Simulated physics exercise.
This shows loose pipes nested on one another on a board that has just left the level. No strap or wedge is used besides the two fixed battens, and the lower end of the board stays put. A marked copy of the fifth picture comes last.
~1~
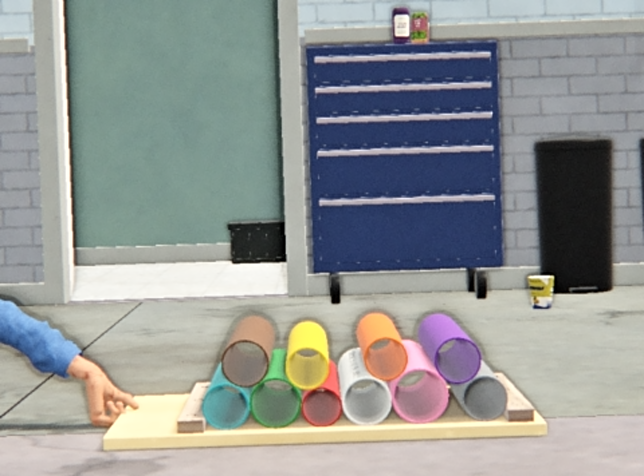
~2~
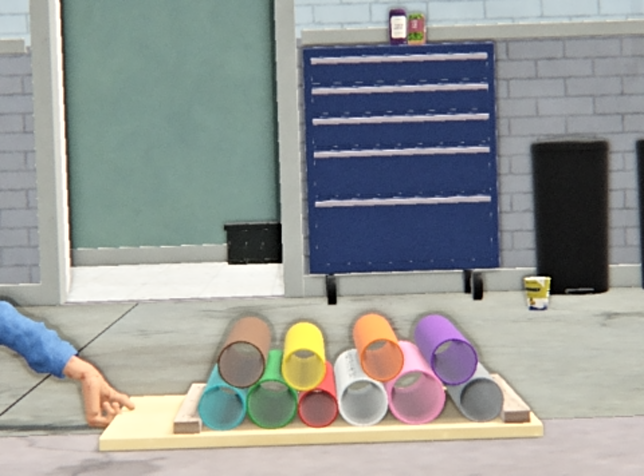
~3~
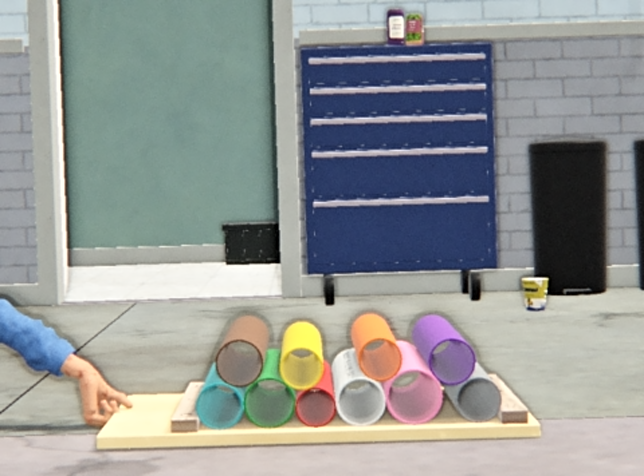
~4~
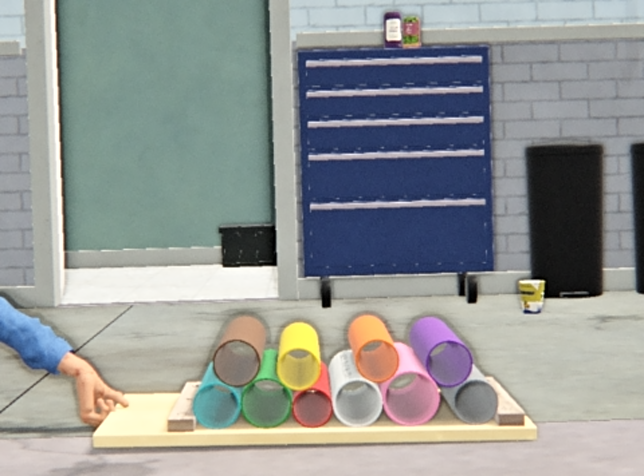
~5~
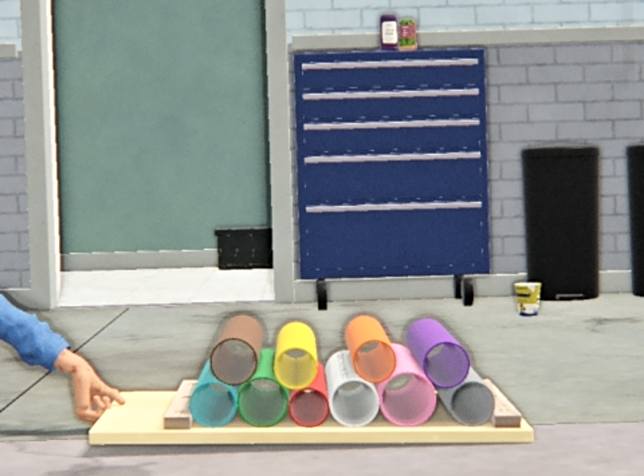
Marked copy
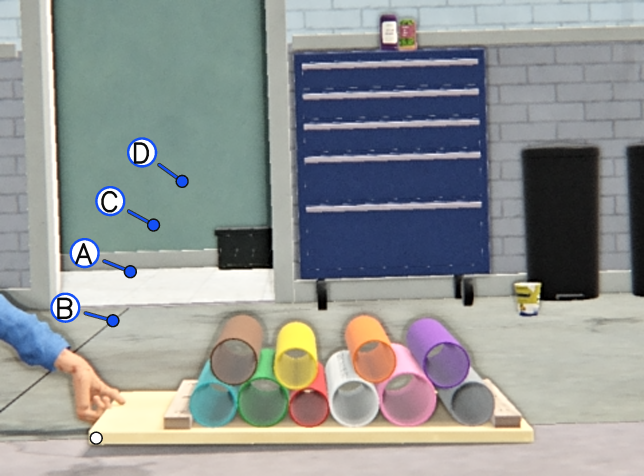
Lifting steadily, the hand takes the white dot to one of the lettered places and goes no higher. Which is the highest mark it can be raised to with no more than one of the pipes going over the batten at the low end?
Mark C is as high as it can go.
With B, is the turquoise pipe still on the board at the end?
Yes, with B.
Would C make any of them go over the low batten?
Yes.
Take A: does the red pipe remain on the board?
The red pipe: Yes.
On the marked copy, A at (131, 272); B at (113, 321); C at (153, 225); D at (182, 182); the white dot at (96, 438).
Taking C. A third of the way, board at 18°.
Two thirds of the way, board at 31°.
When it is over, board at 31°, one over the low batten (purple).
As for the rest, A one over the low batten (purple); B none over the low batten; D ten over the low batten.
